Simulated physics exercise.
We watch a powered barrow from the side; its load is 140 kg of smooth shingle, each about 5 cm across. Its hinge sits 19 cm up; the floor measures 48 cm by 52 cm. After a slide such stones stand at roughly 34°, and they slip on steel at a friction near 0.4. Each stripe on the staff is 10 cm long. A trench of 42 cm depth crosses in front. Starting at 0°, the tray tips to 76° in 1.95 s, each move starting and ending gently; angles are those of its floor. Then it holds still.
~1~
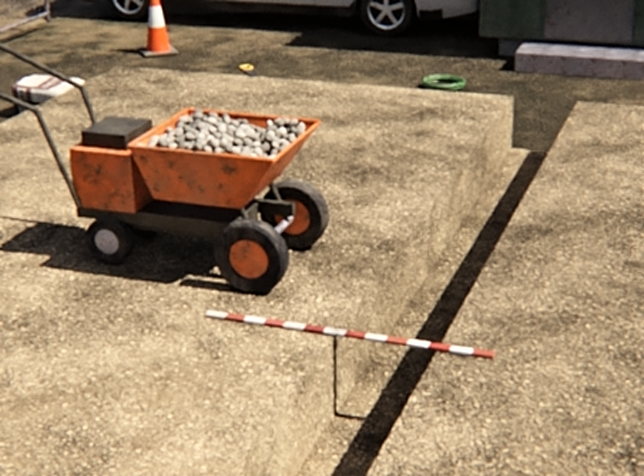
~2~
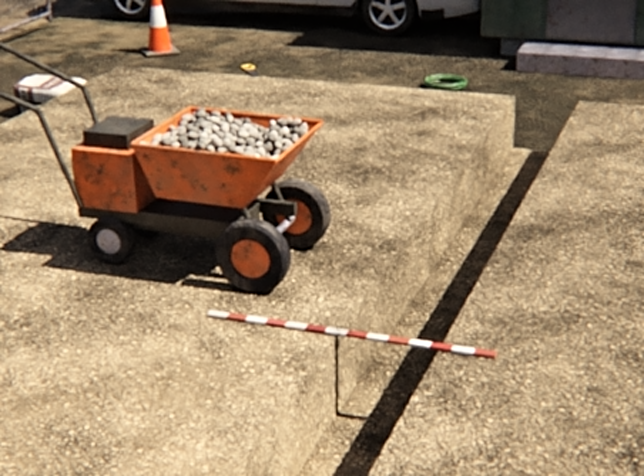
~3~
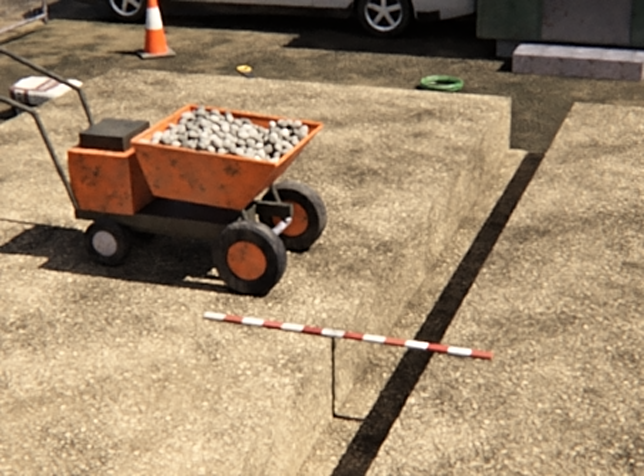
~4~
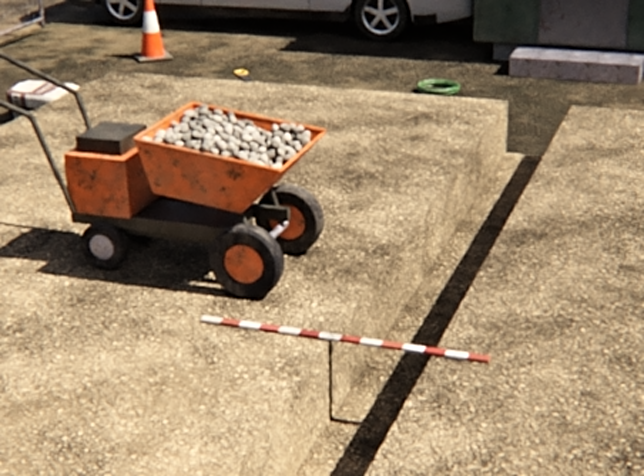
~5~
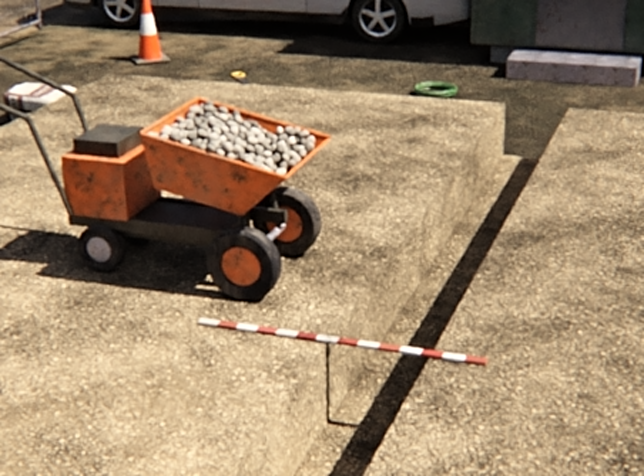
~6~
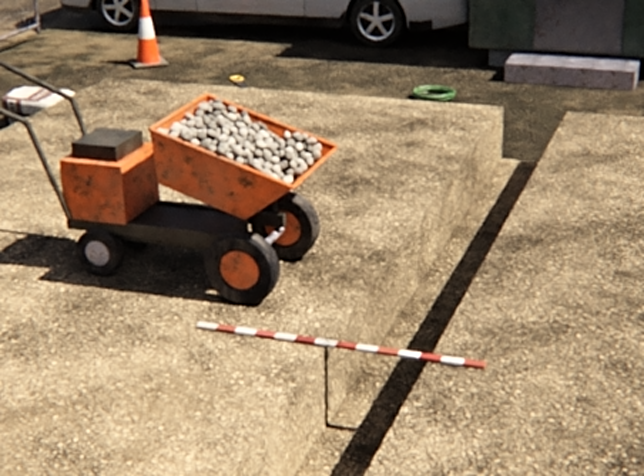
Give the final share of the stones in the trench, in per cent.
Roughly 100 per cent ends in the trench.
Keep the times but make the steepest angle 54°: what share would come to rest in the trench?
In that case some 60 per cent.
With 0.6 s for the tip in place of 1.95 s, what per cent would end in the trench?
It would be near 95 per cent.
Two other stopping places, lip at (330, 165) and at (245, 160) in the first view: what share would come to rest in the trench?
Near 55 per cent from the first place, 95 from the second.
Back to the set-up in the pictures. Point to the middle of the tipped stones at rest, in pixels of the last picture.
Their middle is at about (419, 360).
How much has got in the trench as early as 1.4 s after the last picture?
Some 75 per cent.
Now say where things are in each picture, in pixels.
Lip at (273, 161), floor tilted 0°, highest stones at (219, 125), in the first picture.
Lip at (276, 161), floor tilted 1°, highest stones at (222, 124), in the second picture.
Lip at (276, 164), floor tilted 3°, highest stones at (211, 120), in the third picture.
The tray is at 7°, its lip at (280, 171); the top of the load is at (205, 117), in the fourth picture.
Lip at (285, 178), floor tilted 12°, highest stones at (199, 111), in the fifth picture.
The tray is at 17°, its lip at (293, 188); the top of the load is at (209, 108), in the sixth picture.
Then, 0.9 s after the last picture the floor is at 64°, 91 % in the tray, 1 % short of the trench, 8 % in the trench; the foremost stones are at (410, 293).
Then, 1.4 s after the last picture the floor is at 76°, 24 % in the tray, 76 % in the trench; the foremost stones are at (455, 358).
Then, 1.8 s after the last picture the floor is at 76°, 6 % in the tray, 94 % in the trench; the foremost stones are at (458, 351).
Then, 3.8 s after the last picture the floor is at 76°, 0 % in the tray, 100 % in the trench; the foremost stones are at (459, 350).
